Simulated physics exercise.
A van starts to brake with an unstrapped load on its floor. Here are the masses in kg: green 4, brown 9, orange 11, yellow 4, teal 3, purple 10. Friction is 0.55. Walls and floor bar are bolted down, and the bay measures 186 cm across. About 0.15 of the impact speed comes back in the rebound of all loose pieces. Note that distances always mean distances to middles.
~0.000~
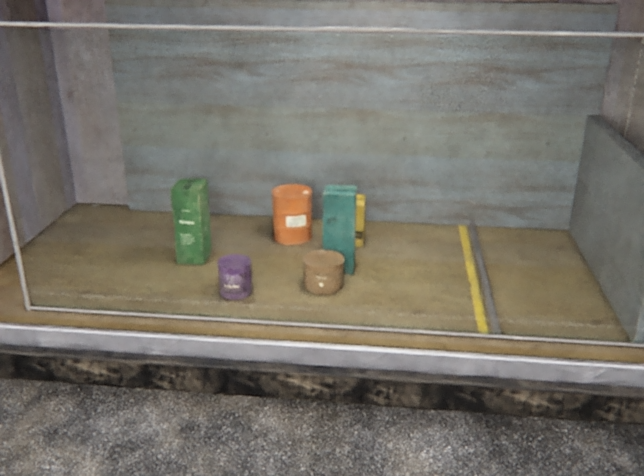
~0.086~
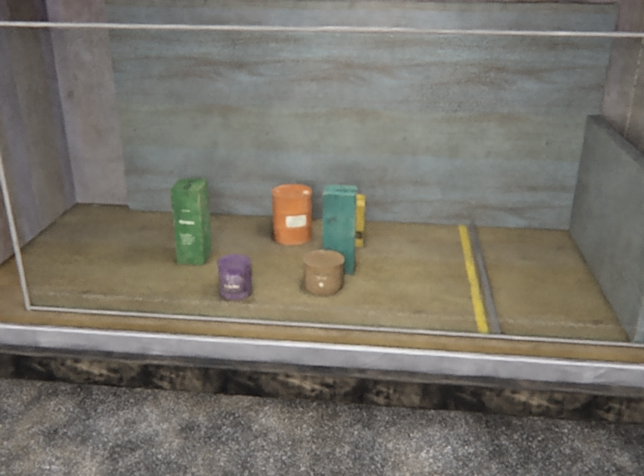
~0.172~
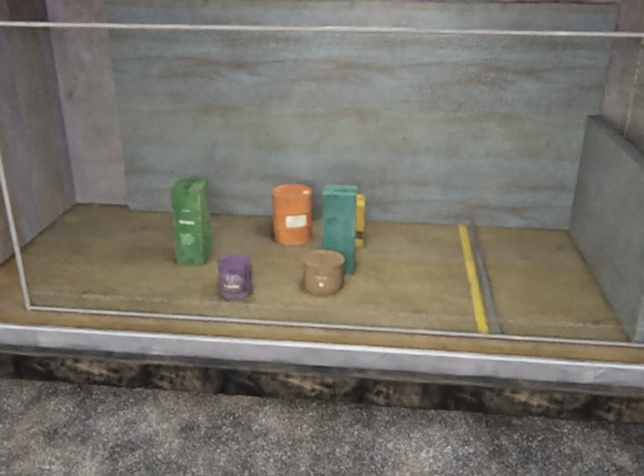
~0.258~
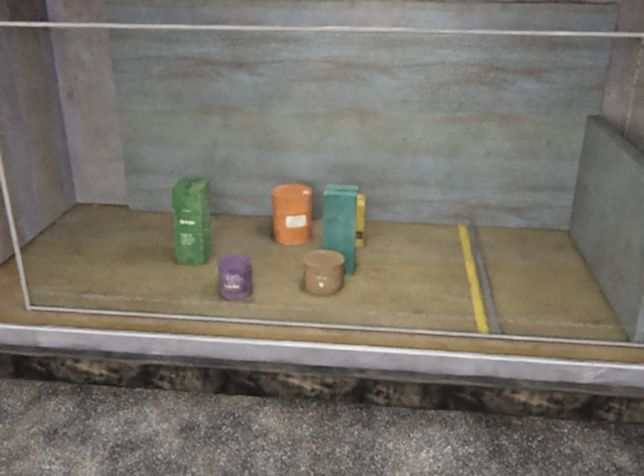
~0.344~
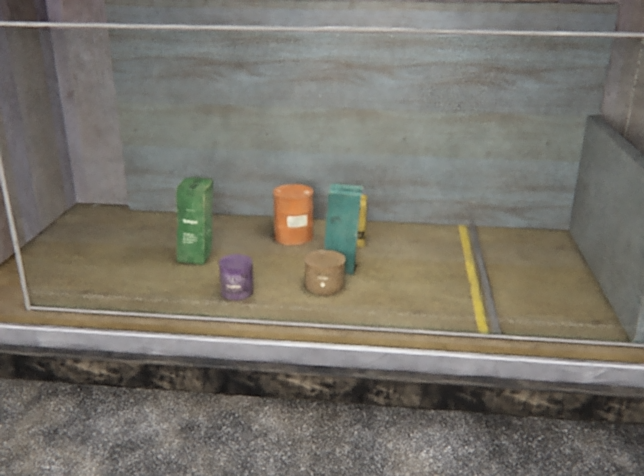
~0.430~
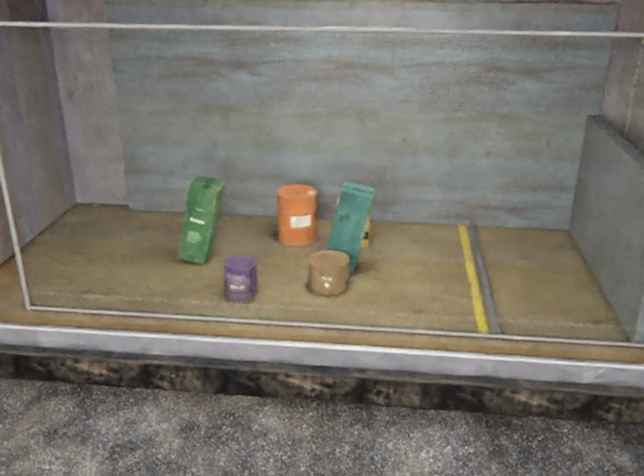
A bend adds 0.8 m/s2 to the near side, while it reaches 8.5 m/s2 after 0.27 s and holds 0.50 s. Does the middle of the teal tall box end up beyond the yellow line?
Yes.
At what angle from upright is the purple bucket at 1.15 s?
Roughly 0 degrees.
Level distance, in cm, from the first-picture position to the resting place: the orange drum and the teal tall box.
The orange drum finishes 100 off, while the teal tall box finishes 150 off.
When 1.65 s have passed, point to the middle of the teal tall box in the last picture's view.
Roughly (546, 271).
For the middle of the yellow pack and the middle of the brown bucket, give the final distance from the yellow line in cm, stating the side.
Result: Yellow pack = 20 cm past, brown bucket = 10 cm short.
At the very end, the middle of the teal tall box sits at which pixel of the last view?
Close to (546, 271).
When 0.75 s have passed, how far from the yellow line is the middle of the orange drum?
It is roughly 110 cm short of the mark.
After 0.75 s the teal tall box is 38 cm short of the yellow line, tilted 90°, near (423, 259) in the last picture's view.
After 1.15 s the teal tall box is 37 cm past the yellow line, tilted 95°, near (525, 265) in the last picture's view.
After 1.65 s the teal tall box is 52 cm past the yellow line, tilted 90°, near (546, 271) in the last picture's view; the green tall box 56 cm short of the yellow line, tilted 90°.
Final state at 3.1 s, green tall box stops short of the yellow line; brown bucket stops short of the yellow line; orange drum stops short of the yellow line; yellow pack crosses the yellow line; teal tall box crosses the yellow line; purple bucket stops short of the yellow line.
